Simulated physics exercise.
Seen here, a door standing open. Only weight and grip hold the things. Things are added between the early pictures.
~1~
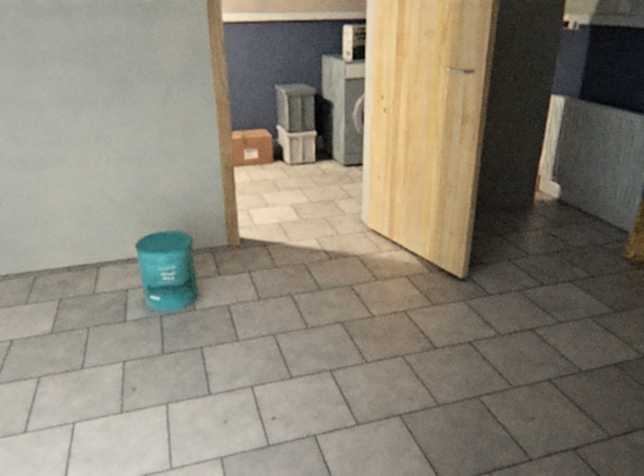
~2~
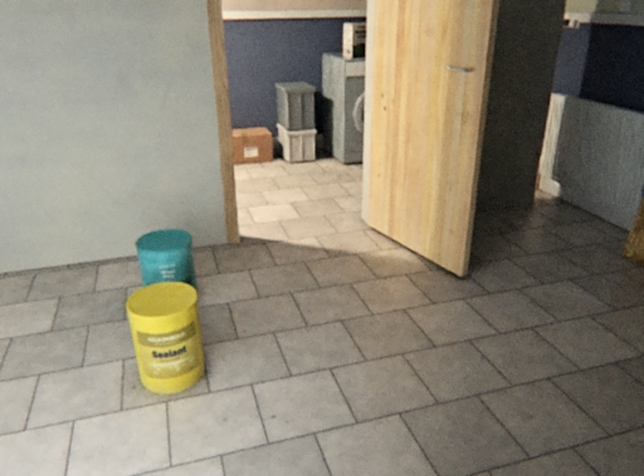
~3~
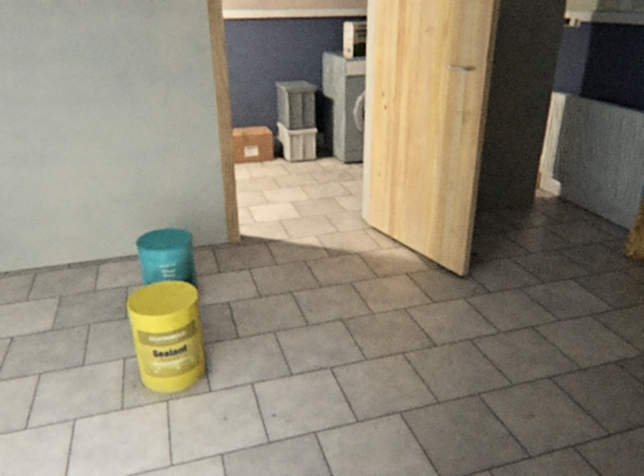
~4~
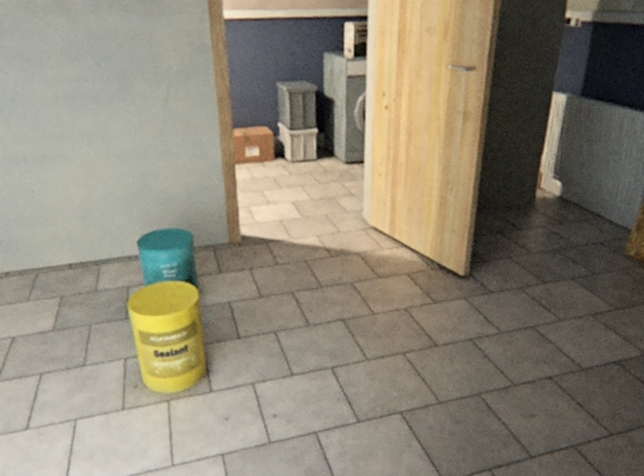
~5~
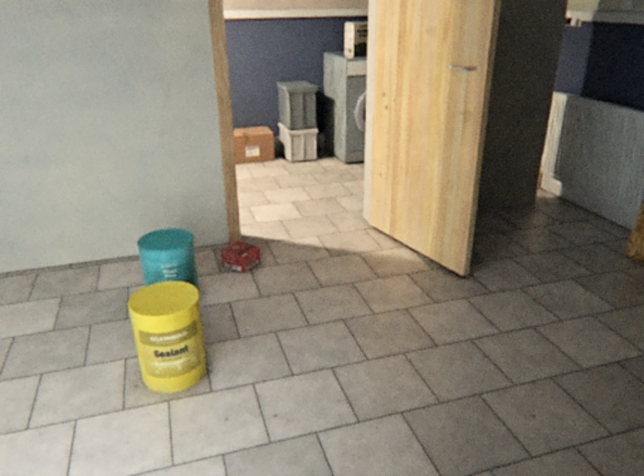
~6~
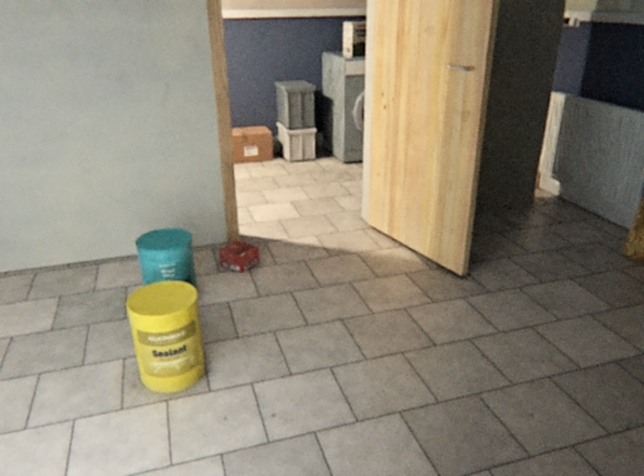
A pale wooden door stands wide open in a room with grey floor tiles, seen from slightly above, with boxes, stacked crates and a grey appliance against a blue wall beyond. A turquoise pail sits by the pale wall at left; a yellow pail labelled sealant appears in front of it, then a small red box beside the doorframe. Otherwise nothing moves, and the view stays practically still.
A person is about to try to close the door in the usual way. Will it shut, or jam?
As it turns out, it shuts.
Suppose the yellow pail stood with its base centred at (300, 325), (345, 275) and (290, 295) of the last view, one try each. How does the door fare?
First, it shuts; second, it jams; third, it reaches the frame.
Then, 0.50 s later than the last frame, open by 86°.
Then, 0.90 s later than the last frame, open by 58°.
Then, 1.20 s later than the last frame, open by 34°.
Then, 1.50 s later than the last frame, open by 10°.
When it is over, open by 0°; all 3 as before. End places, in pixels of the last picture, red box near (239, 256).
